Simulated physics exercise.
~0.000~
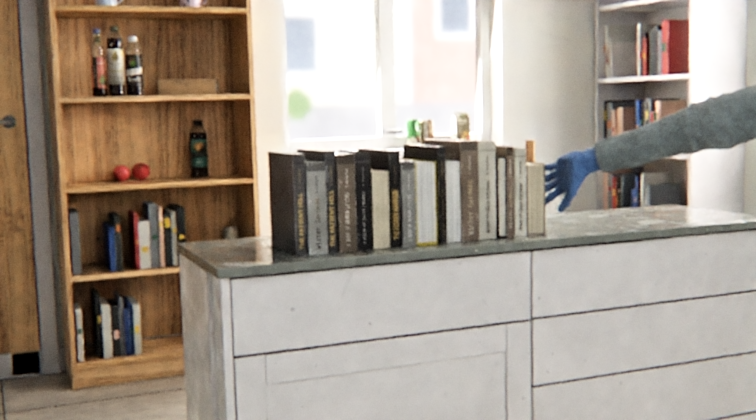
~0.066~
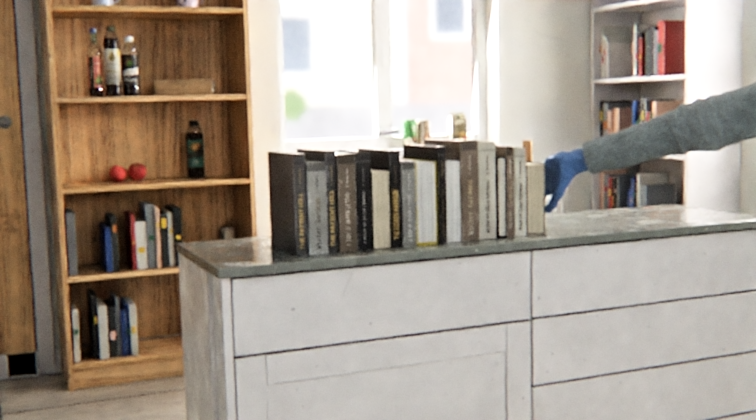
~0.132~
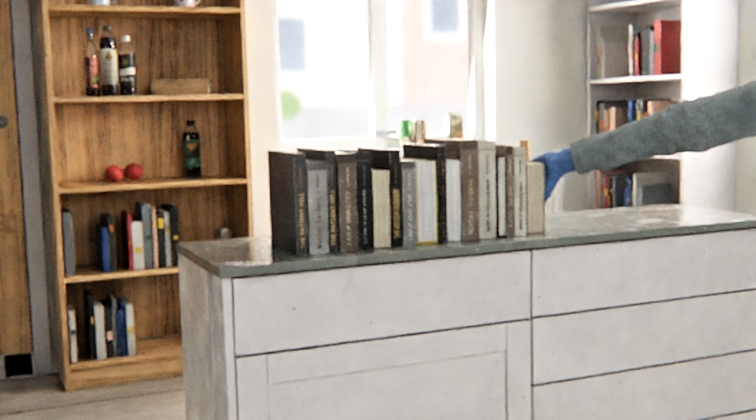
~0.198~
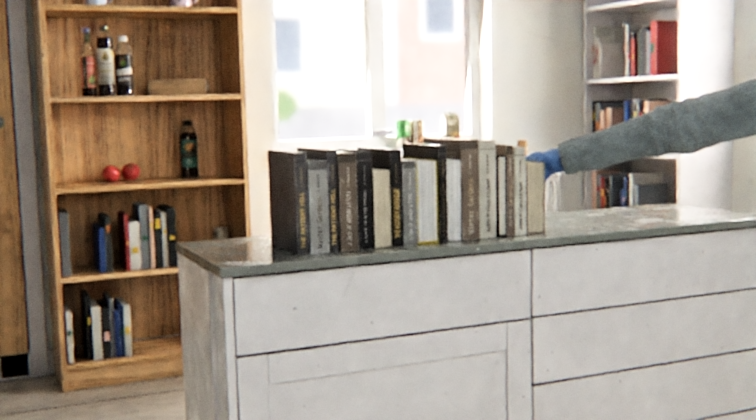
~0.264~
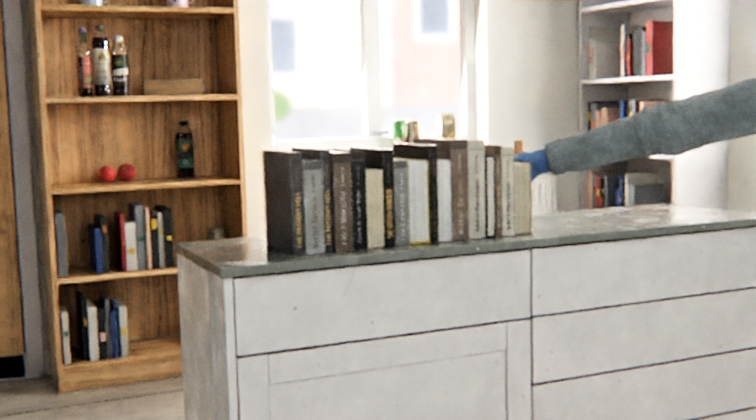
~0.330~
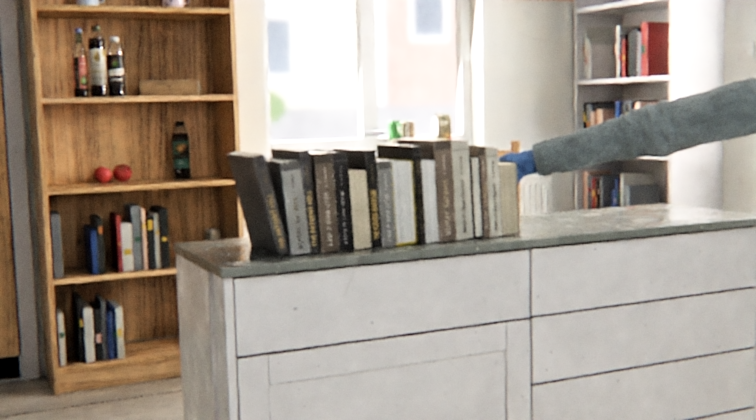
Blue-gloved hand reaching in from the right and pushing a row of upright books leftward along a counter, the leftmost ones leaning.
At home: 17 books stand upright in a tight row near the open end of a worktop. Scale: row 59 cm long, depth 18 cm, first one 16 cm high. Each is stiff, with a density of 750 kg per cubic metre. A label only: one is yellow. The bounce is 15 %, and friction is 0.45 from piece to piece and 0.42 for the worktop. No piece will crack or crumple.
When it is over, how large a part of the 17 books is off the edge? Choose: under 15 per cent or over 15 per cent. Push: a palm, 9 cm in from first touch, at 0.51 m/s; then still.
Less than 15 per cent of the lot go off the edge.
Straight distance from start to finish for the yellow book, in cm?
Yellow - some 10 cm.
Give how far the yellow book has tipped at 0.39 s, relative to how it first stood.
About 5°.
After 0.39 s, none of the 17 books off the edge, 17 disturbed; yellow book 5° from how it stood.
After 0.56 s, none of the 17 books off the edge, 17 disturbed; yellow book 19° from how it stood.
After 0.78 s, 1 of the 17 books off the edge; yellow book 19° from how it stood.
In the end (1.2 s), 1 of the 17 books off the edge; yellow book 19° from how it stood. That is 6 per cent. From the last view, middles, yellow book near (363, 200).
